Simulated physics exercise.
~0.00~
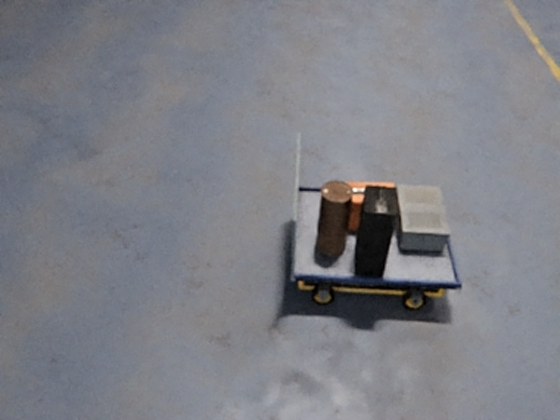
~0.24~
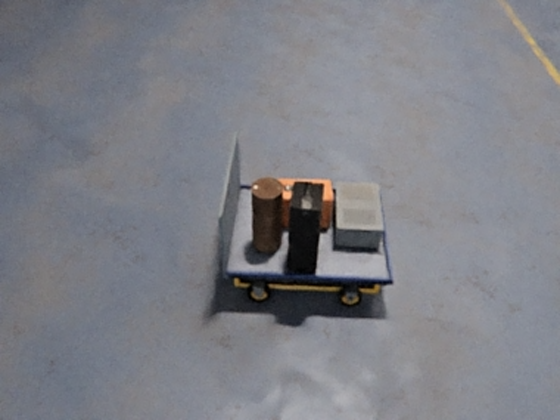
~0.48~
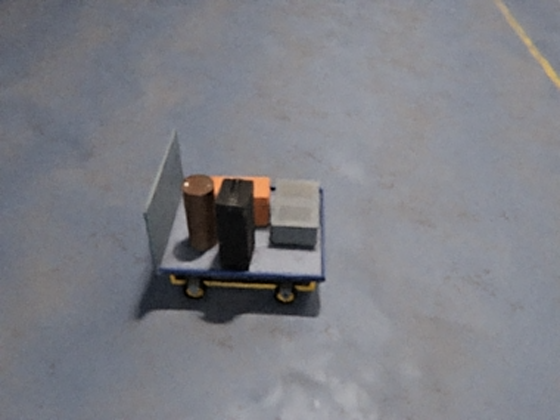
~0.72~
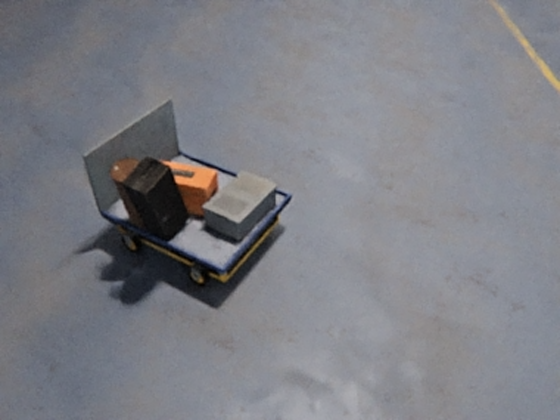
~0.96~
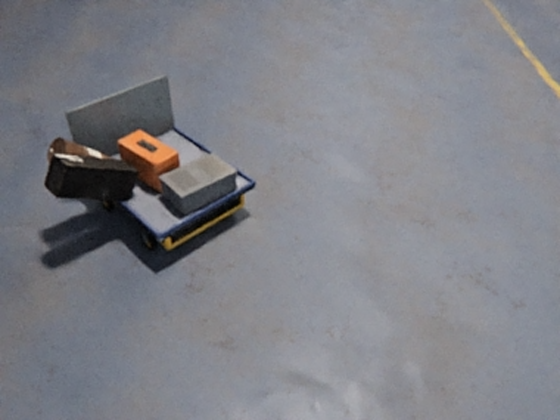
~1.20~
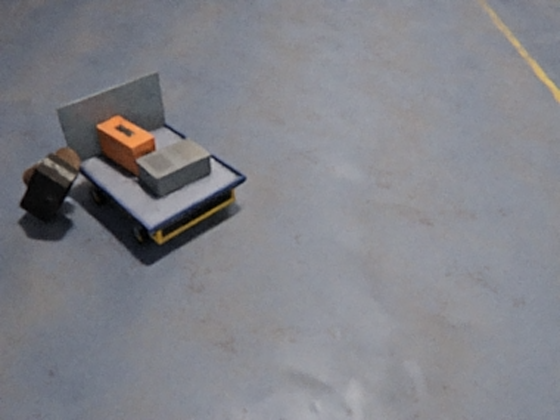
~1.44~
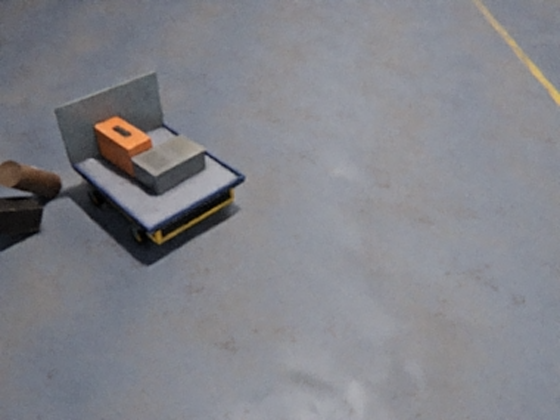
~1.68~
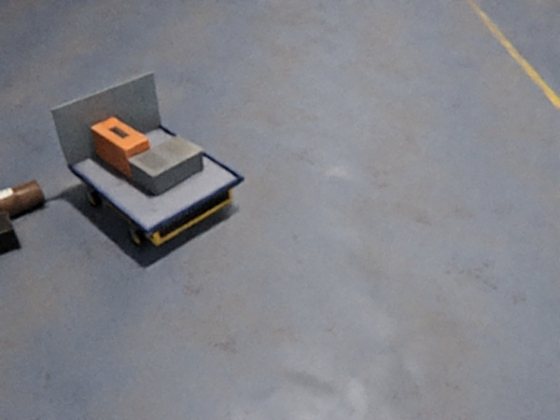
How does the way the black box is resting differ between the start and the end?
At the start the black box stands upright on the cart, and at the end it lies on its side on the floor.
A flat cart rolls left, turns and stops, spilling a brown canister and black box.
